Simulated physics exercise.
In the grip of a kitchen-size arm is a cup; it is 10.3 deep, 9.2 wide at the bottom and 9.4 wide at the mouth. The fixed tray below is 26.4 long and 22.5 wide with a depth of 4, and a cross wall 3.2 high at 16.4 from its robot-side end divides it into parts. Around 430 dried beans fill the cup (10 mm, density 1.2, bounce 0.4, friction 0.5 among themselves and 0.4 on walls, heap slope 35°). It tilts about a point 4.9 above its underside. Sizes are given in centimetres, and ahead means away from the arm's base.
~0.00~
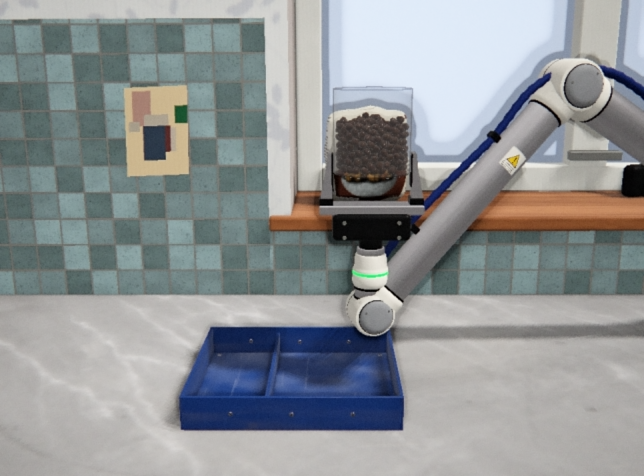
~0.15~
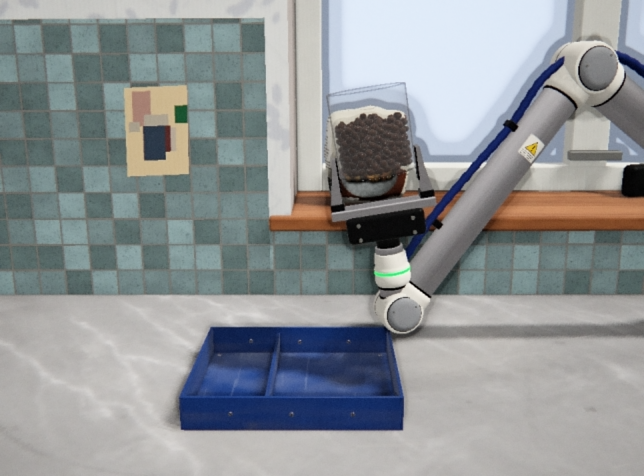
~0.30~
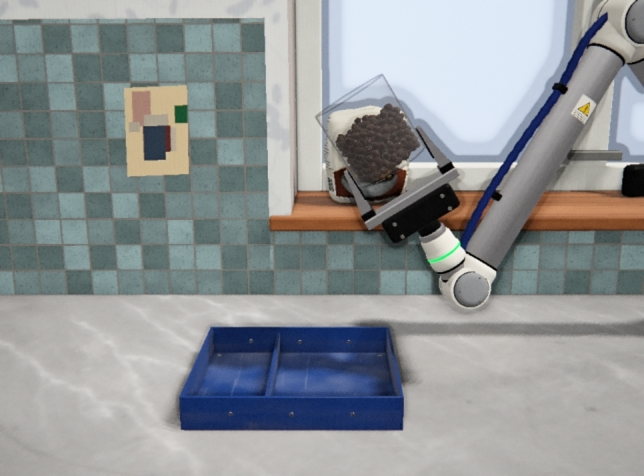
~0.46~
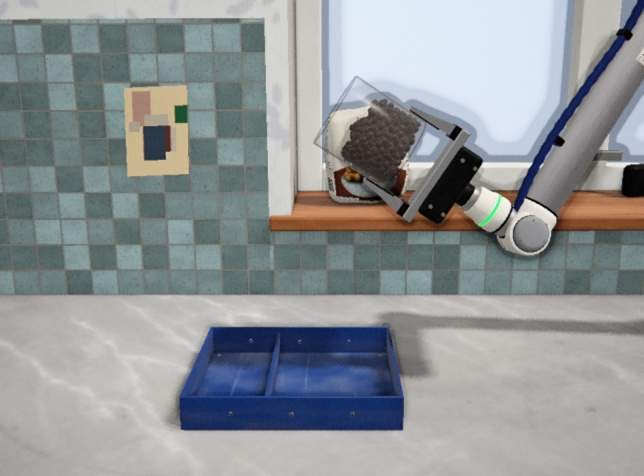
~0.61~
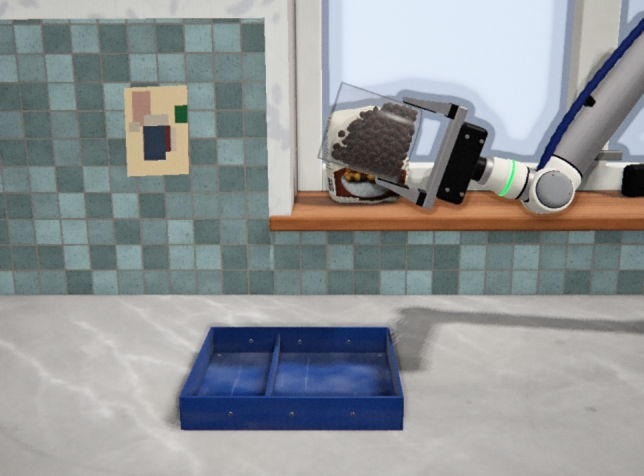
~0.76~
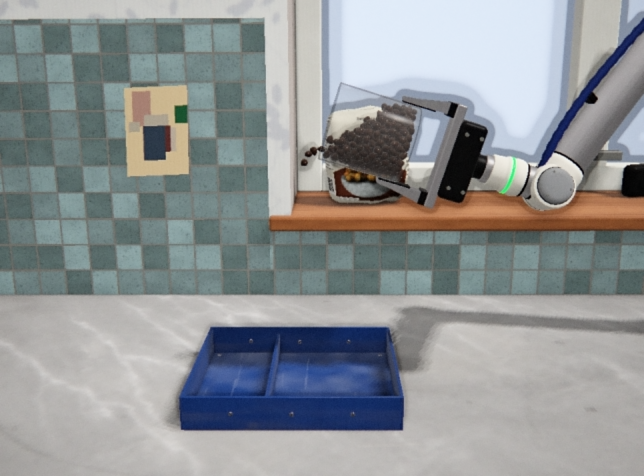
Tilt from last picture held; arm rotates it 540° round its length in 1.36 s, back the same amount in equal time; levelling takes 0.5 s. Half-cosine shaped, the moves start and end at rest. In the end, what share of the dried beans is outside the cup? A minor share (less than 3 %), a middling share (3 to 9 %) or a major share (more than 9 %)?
A major share.
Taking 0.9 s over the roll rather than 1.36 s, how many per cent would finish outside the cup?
Then roughly 10 per cent.
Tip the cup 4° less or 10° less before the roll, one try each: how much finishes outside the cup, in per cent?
You'd get close to 10 per cent, then close to 0 per cent.
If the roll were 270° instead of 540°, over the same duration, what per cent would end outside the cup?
Estimate: Near 15 %.
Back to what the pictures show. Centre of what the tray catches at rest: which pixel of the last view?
Roughly at pixel (295, 383).
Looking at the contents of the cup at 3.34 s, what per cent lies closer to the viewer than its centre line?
35 %.
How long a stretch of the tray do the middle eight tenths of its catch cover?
Spread length: Approx. 22 cm.
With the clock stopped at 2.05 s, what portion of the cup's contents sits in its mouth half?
My estimate is some 30 per cent.
After 2.05 s, tipped 73°, highest piece 38 above the table; 386 in the cup, 21 in the robot-side part, 16 in the far-side part, 9 in flight or on a rim.
After 3.34 s, tipped 73°, highest piece 37 above the table; 344 in the cup, 55 in the robot-side part, 26 in the far-side part, 7 in flight or on a rim.
After 4.18 s, upright, highest piece 39 above the table; 332 in the cup, 72 in the robot-side part, 28 in the far-side part.
After 4.88 s, upright, highest piece 39 above the table; 332 in the cup, 72 in the robot-side part, 28 in the far-side part.
In the end, 332 in the cup, 72 in the robot-side part, 28 in the far-side part. That is 23 % outside the cup.
